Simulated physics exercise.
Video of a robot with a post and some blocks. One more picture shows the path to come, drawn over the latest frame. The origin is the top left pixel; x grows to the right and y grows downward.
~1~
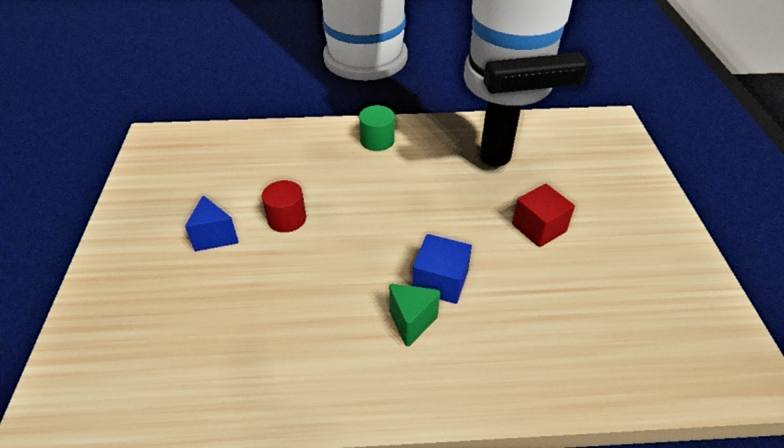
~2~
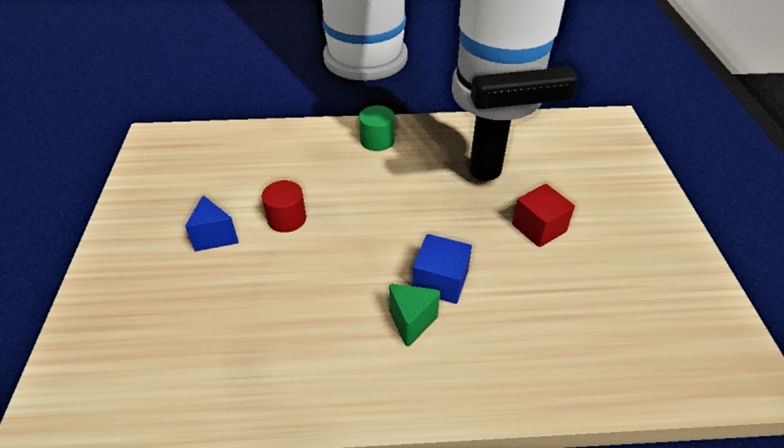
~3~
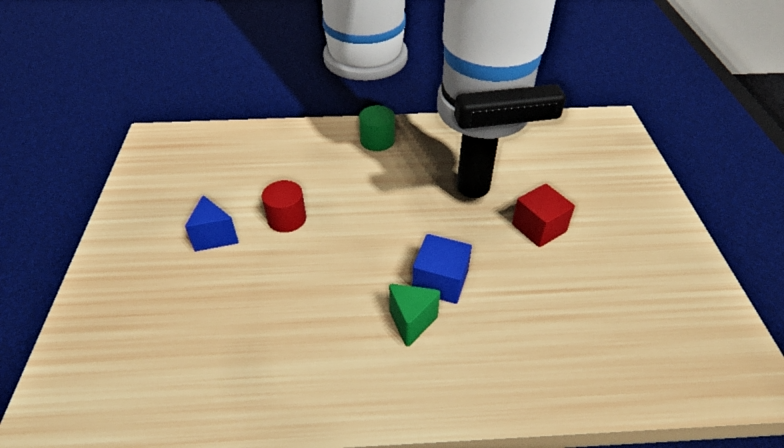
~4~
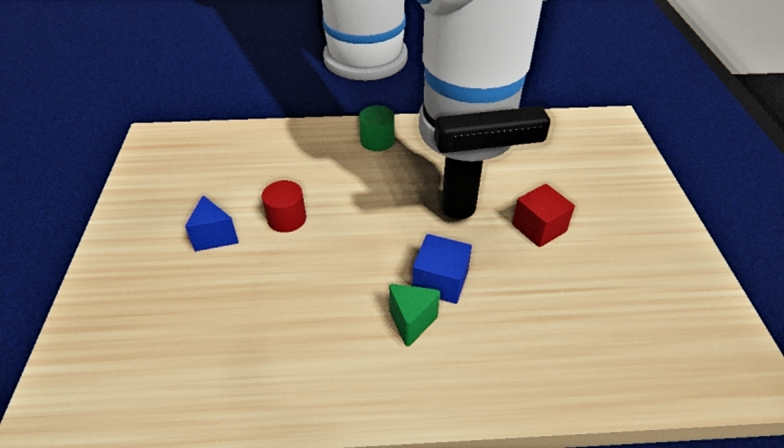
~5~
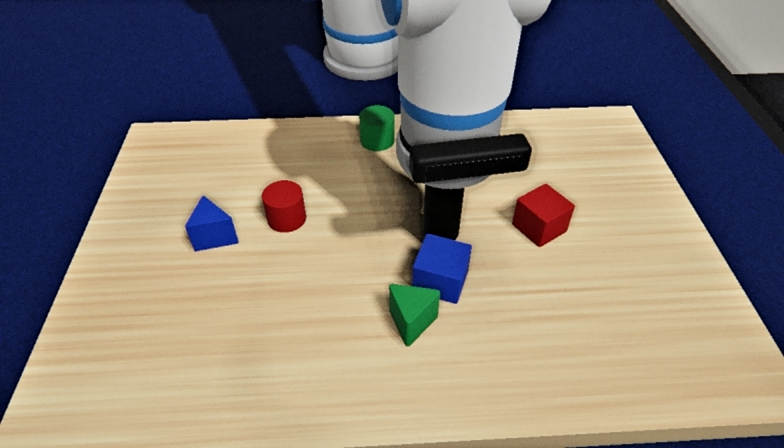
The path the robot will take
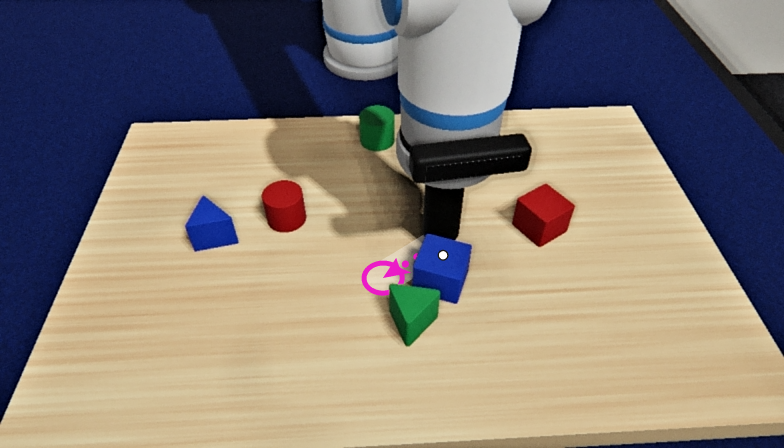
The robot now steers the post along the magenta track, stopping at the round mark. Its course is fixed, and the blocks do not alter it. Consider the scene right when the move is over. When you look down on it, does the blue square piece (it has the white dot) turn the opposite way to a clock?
Short answer: Yes.
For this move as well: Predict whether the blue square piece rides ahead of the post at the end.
It is no longer ahead.
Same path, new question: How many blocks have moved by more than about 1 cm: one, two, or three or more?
The answer is a single block.
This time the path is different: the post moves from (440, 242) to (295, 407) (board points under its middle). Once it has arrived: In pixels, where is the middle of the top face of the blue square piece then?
In the picture, it is at (440, 284).
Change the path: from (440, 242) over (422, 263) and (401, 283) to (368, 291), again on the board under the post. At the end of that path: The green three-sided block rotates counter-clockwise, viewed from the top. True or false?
It is false.
Drawn move, from (440, 242) directly to (383, 278); the dot is on the blue square piece.
The first path, step by step. Halfway along, post (412, 251); blue square piece (437, 264), turned 35° anticlockwise.
At the end, post (383, 269); green three-sided block (414, 303), turned 15° clockwise; blue square piece (435, 268), turned 50° anticlockwise.
